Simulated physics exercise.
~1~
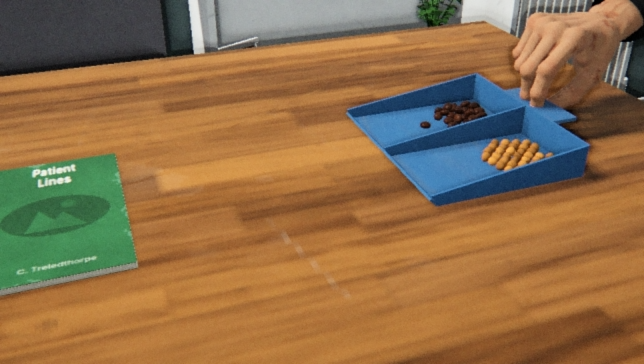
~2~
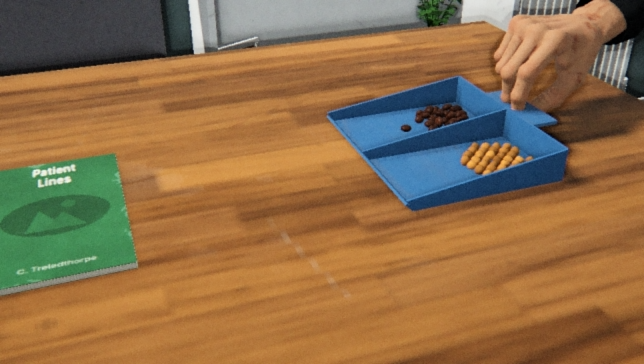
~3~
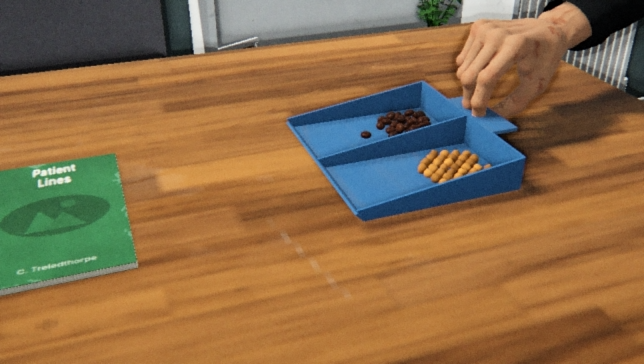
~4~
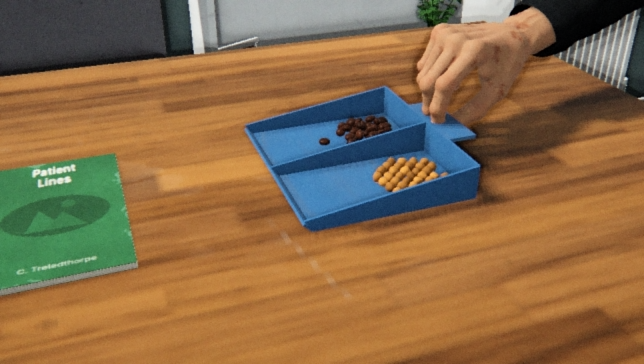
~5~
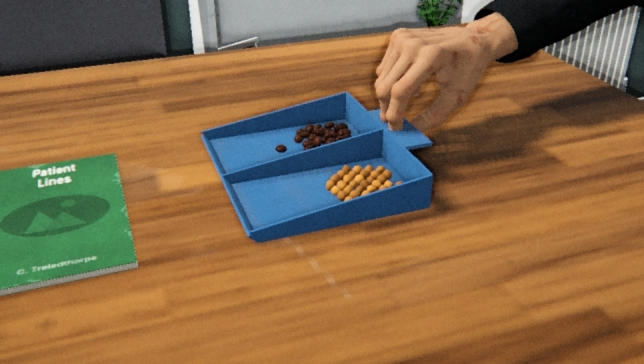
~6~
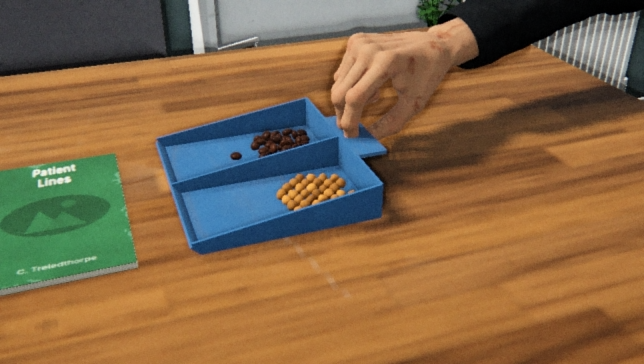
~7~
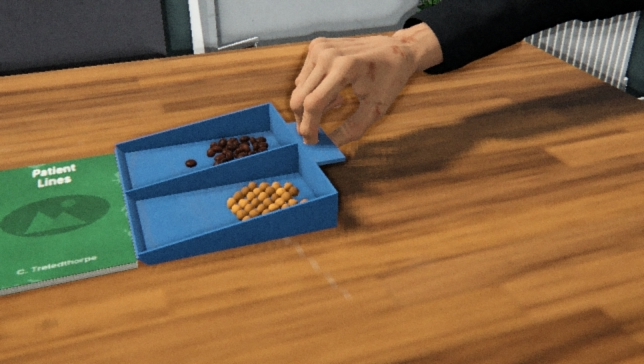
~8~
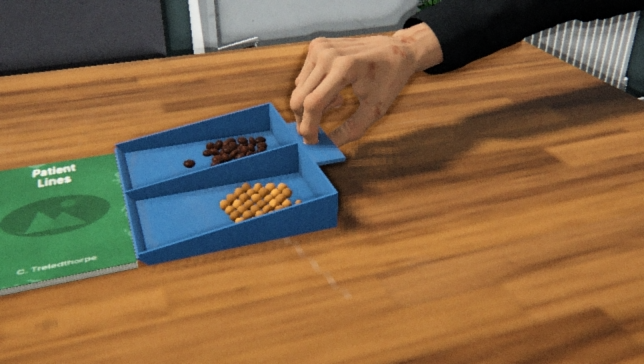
The clip opens on a wooden counter, where a hand grips the tab of a blue two-part tray holding dark beans at the back and round tan pieces in front. A green book titled Patient Lines lies at the left. The hand pushes the tray steadily leftward across the wood, and both piles ride along with it. The tray reaches the book's edge and stops there, while the book stays put. The tan pieces then shift slightly left, but the dark ones hold their place, and both piles end inside their own compartments.
